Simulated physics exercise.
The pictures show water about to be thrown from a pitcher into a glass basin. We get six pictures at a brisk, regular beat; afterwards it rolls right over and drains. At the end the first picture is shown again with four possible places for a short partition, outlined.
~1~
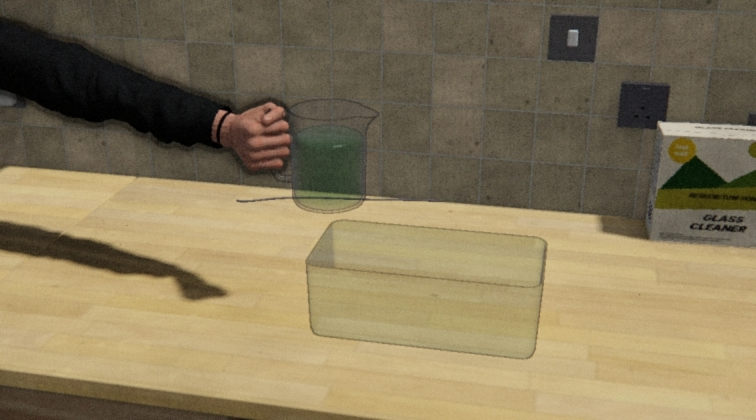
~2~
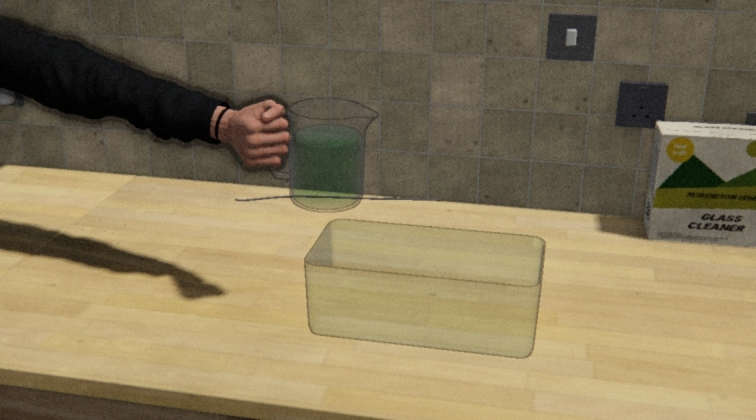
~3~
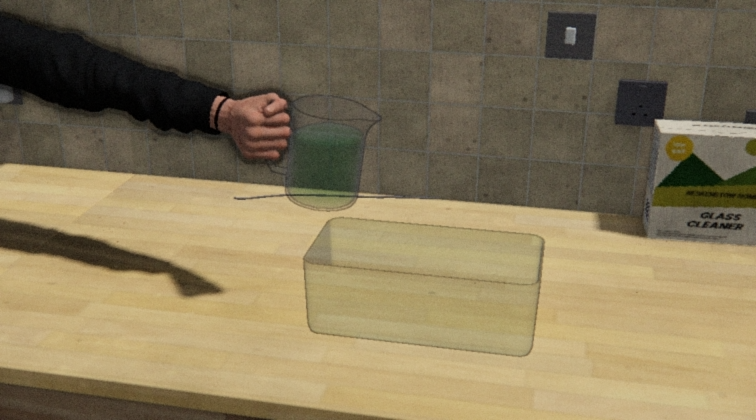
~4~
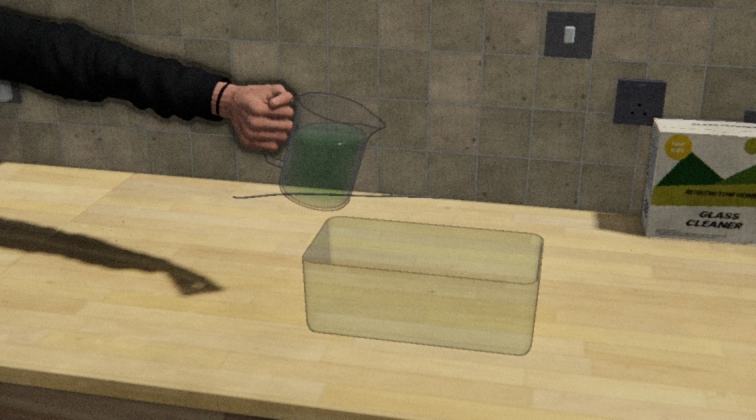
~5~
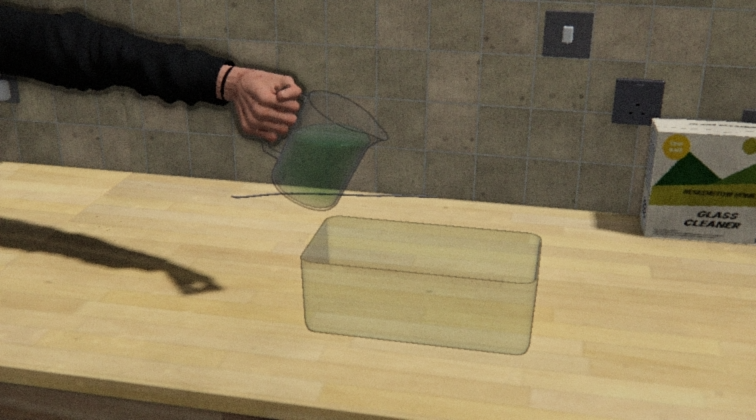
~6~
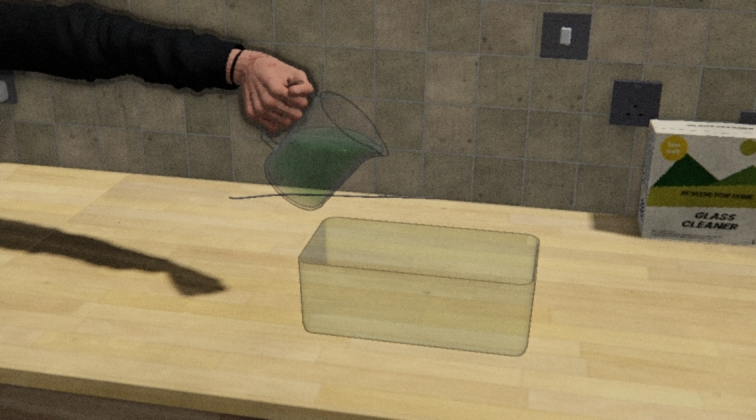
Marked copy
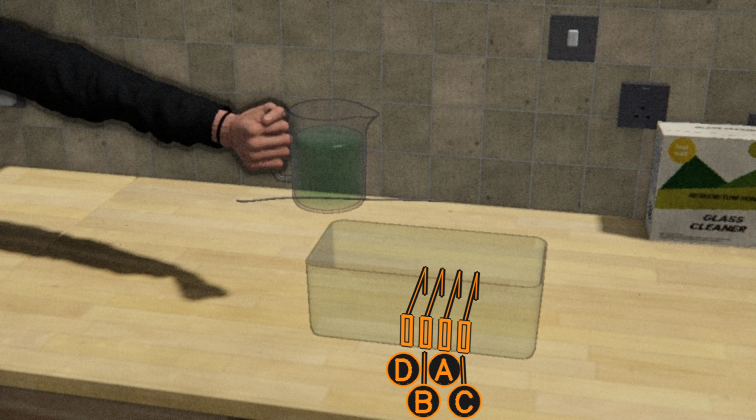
A hand at the end of a dark sleeve holds a clear pitcher of green liquid upright above a wooden counter, behind an empty glass basin. The hand then tilts the pitcher steadily to the right, its lip lowering while the liquid shifts toward that side and stays inside.
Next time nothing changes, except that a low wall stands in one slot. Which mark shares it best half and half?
Use slot D.
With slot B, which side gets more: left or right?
The left one.
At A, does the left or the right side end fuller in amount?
The left side.
On the marked copy, A at (443, 355); B at (424, 352); C at (462, 357); D at (405, 350).
If A is chosen, about 91 % ends left of the wall and 5 % right of it; 4 % is lost outside.
If B is chosen, about 81 % ends left of the wall and 11 % right of it; 8 % is lost outside.
If C is chosen, about 92 % ends left of the wall and 5 % right of it; 3 % is lost outside.
If D is chosen, about 49 % ends left of the wall and 49 % right of it.
